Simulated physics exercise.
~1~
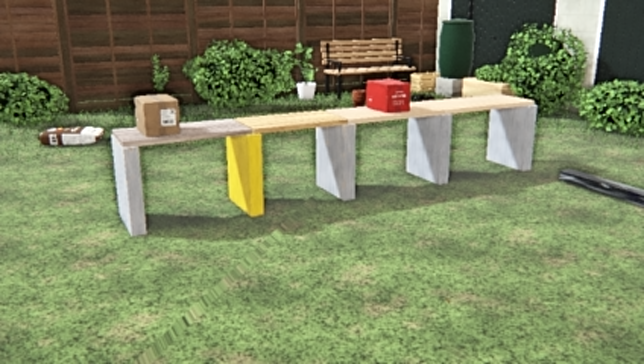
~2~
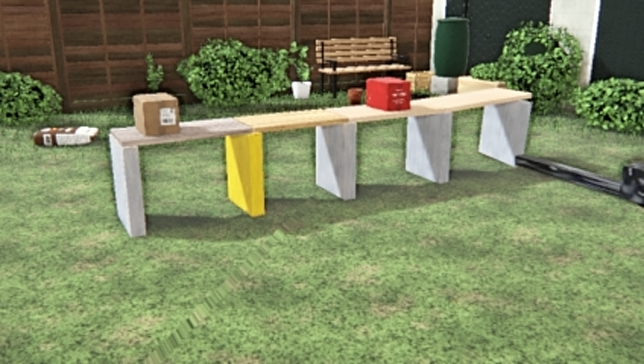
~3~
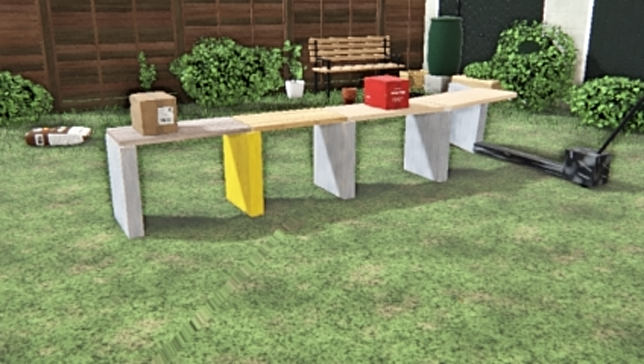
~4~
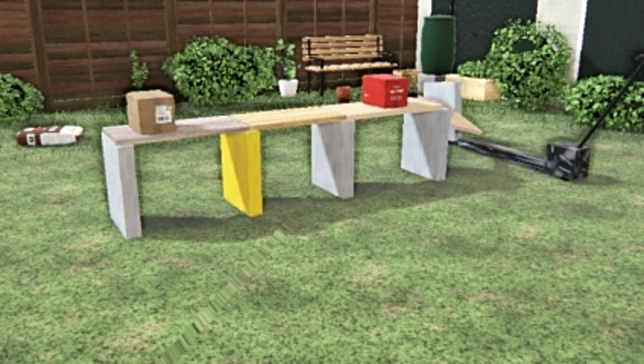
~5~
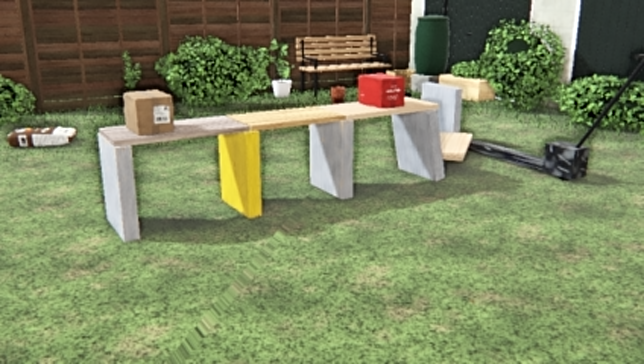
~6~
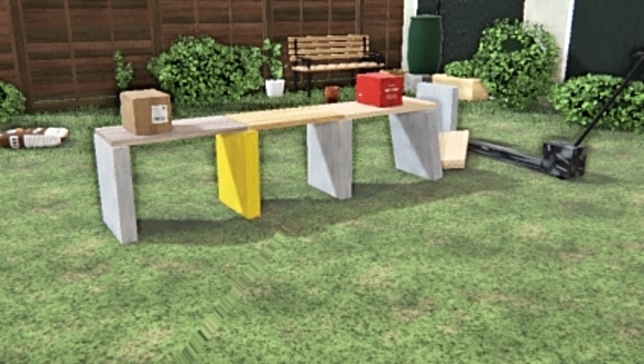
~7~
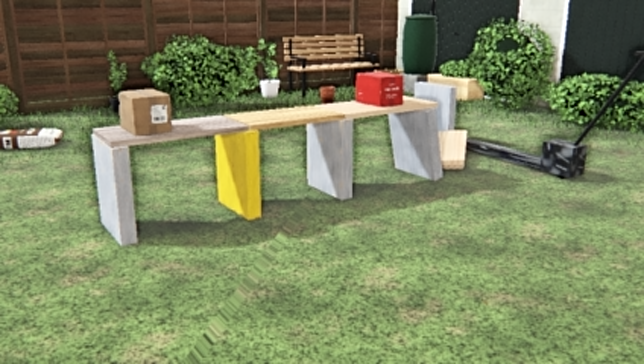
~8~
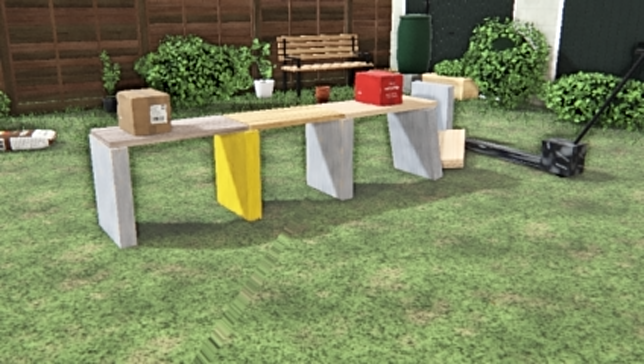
A row of boards on uprights loses its right end board as a jack pushes in.
